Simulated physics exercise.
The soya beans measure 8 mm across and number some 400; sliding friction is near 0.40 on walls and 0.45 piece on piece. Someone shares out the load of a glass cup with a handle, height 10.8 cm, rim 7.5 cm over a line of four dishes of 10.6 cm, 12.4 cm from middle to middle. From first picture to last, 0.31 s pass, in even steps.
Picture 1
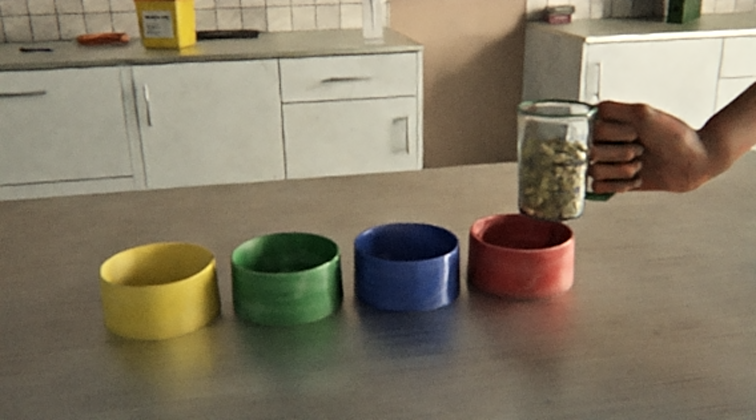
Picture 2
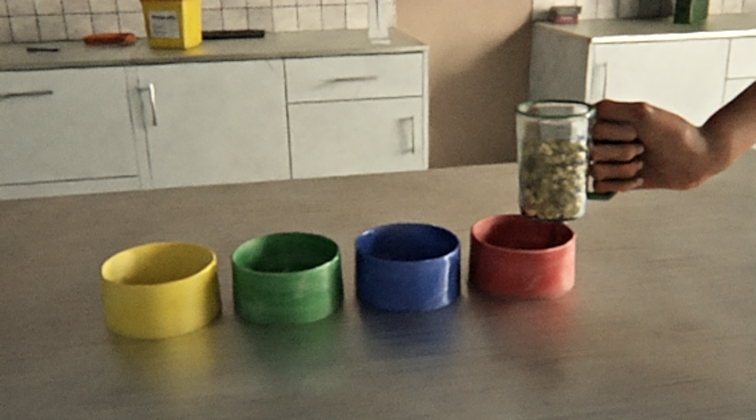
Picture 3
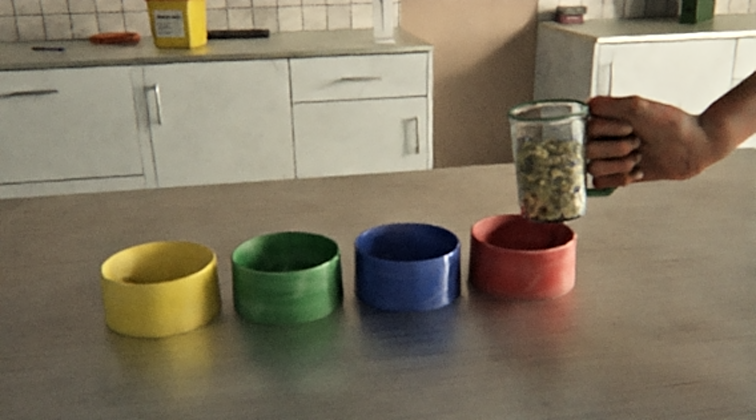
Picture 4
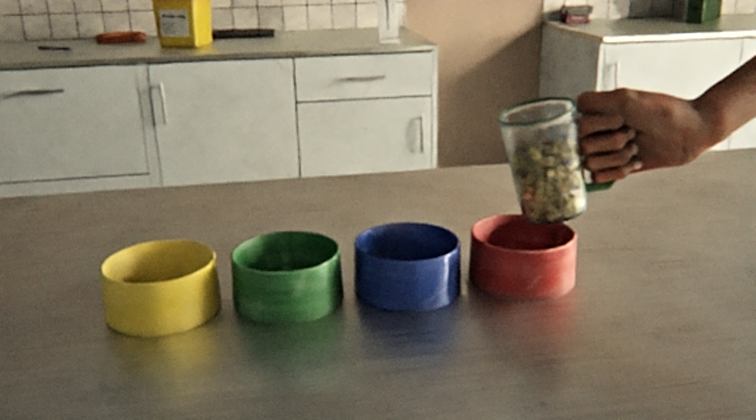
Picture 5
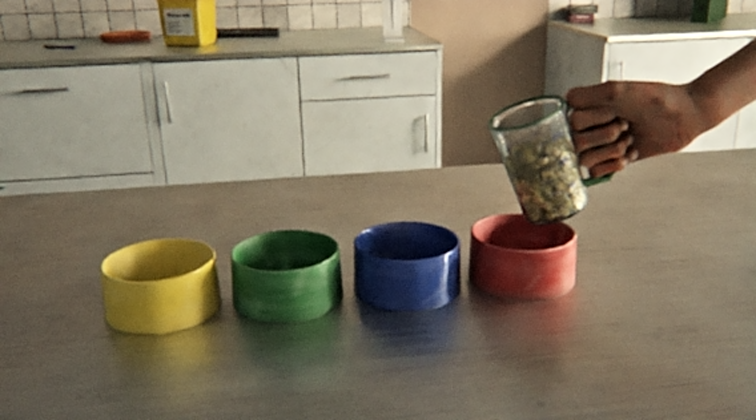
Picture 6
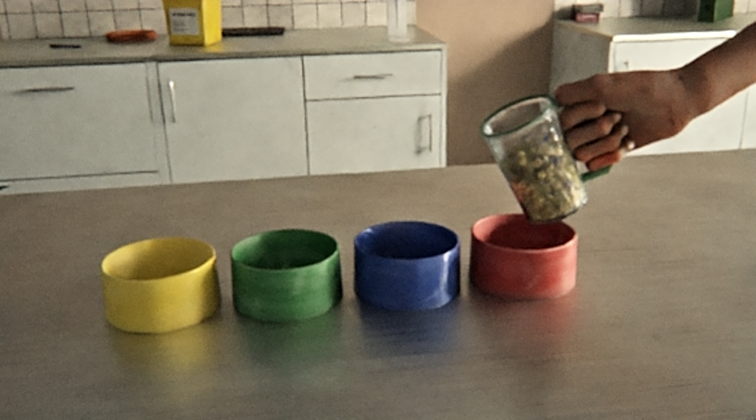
Glass cup of pale pieces tilting gradually leftward in a hand above the red dish, beside blue, green and yellow dishes.
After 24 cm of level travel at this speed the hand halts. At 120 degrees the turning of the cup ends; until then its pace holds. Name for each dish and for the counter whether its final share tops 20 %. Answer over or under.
Red dish: Under; blue dish: Over; green dish: Under; yellow dish: Under; on the counter: Under.
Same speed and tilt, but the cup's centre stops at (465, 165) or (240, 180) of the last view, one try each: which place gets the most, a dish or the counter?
The winner: Blue; blue.
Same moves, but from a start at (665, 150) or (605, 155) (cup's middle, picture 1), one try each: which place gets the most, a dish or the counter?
Most goes to: Red; blue.
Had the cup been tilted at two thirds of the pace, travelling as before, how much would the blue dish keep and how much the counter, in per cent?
Blue 40; counter 40.
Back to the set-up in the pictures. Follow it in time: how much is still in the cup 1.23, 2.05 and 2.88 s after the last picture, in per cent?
About 5, 0, 0.
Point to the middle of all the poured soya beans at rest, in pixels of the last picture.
At about (396, 266).
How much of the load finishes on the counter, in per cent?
About 0 per cent.
Then, 1.23 s after the last picture, tilt 120 degrees; cup holds 5 %, blue 95 %.
Then, 2.05 s after the last picture, tilt 120 degrees; cup holds 0 %, blue 100 %.
Then, 2.88 s after the last picture, tilt 120 degrees; cup holds 0 %, blue 100 %.
In the end, red 0 %, blue 100 %, green 0 %, yellow 0 %, counter 0 %.
